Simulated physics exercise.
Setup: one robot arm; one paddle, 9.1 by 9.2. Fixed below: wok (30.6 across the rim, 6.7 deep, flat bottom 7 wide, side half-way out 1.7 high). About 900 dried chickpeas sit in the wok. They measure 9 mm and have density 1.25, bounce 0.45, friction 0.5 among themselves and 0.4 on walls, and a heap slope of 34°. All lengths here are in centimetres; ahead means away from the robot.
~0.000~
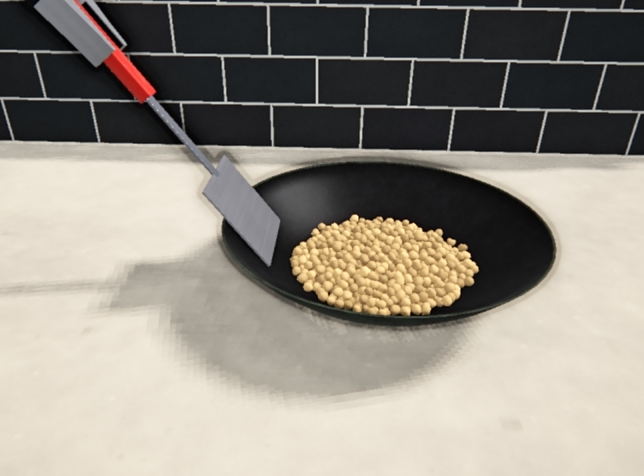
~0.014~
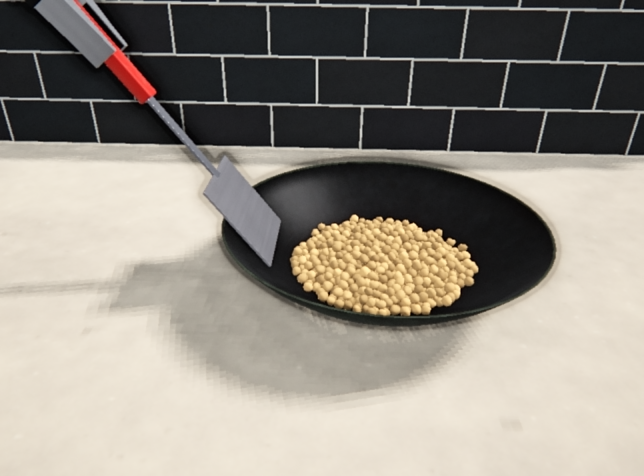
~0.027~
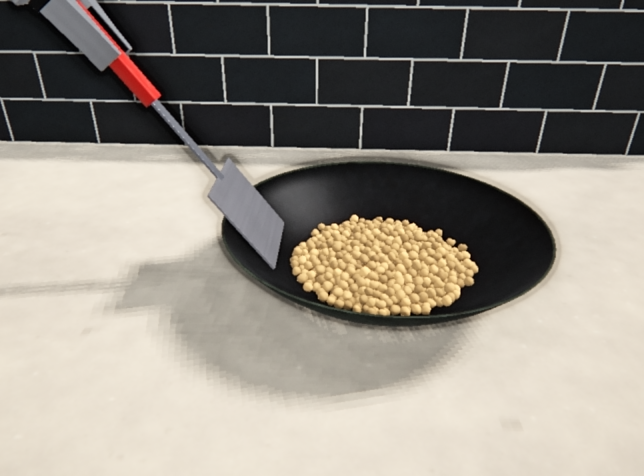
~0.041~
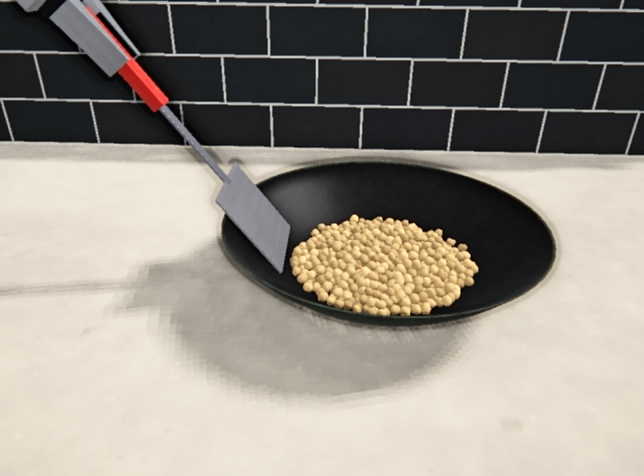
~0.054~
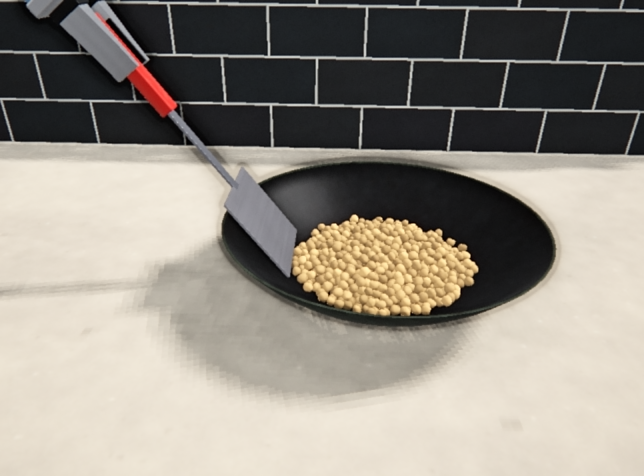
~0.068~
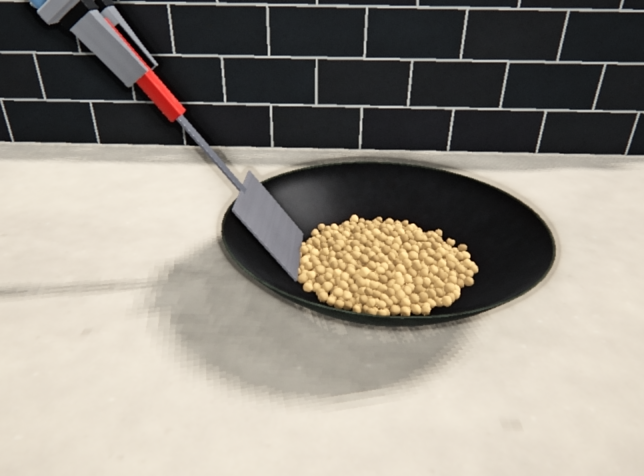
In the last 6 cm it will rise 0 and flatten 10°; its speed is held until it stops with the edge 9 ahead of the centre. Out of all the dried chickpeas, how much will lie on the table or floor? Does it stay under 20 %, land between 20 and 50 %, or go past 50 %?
It stays under 20 %.
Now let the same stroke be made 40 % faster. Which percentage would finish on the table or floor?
Then roughly 10 percent.
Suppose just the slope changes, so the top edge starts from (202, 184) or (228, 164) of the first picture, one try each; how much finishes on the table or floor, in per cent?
I'd say near 5 per cent for the first and near 5 per cent for the second.
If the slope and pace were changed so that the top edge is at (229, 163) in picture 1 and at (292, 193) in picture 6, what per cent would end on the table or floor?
Roughly 30 percent ends up there.
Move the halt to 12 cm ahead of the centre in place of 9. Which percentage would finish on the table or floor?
Changed stop: Approx. 30 %.
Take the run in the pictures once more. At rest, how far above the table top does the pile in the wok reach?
Close to 8.0 centimetres high.
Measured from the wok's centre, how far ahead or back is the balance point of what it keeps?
6.0 cm ahead.
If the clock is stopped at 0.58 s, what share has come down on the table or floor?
5 %.
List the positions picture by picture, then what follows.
Paddle top edge at (214, 172), sloping 53°; upper third of the load around (381, 254), from x 295 to 475, top at y 220; 900 in the wok, in the first frame.
Paddle top edge at (215, 173), sloping 53°; upper third of the load around (381, 254), from x 295 to 475, top at y 220, in the second frame.
Paddle top edge at (219, 175), sloping 53°; upper third of the load around (381, 254), from x 295 to 475, top at y 220, in the third frame.
Paddle top edge at (226, 180), sloping 53°; upper third of the load around (381, 254), from x 295 to 475, top at y 220, in the fourth frame.
Paddle top edge at (234, 184), sloping 53°; upper third of the load around (381, 254), from x 295 to 475, top at y 220, in the fifth frame.
Paddle top edge at (241, 189), sloping 53°; upper third of the load around (381, 254), from x 295 to 475, top at y 220; 900 in the wok, in the sixth frame.
By 0.19 s, sloping 53°, highest piece 5 above the table; 900 in the wok.
By 0.32 s, sloping 50°, highest piece 6 above the table; 900 in the wok.
By 0.58 s, sloping 43°, highest piece 8 above the table; 847 in the wok, 50 on the table or floor, 3 on the blade or in flight.
By 1.63 s, sloping 43°, highest piece 8 above the table; 847 in the wok, 53 on the table or floor.
Final count, 847 in the wok, 53 on the table or floor. That is 6 % on the table or floor.
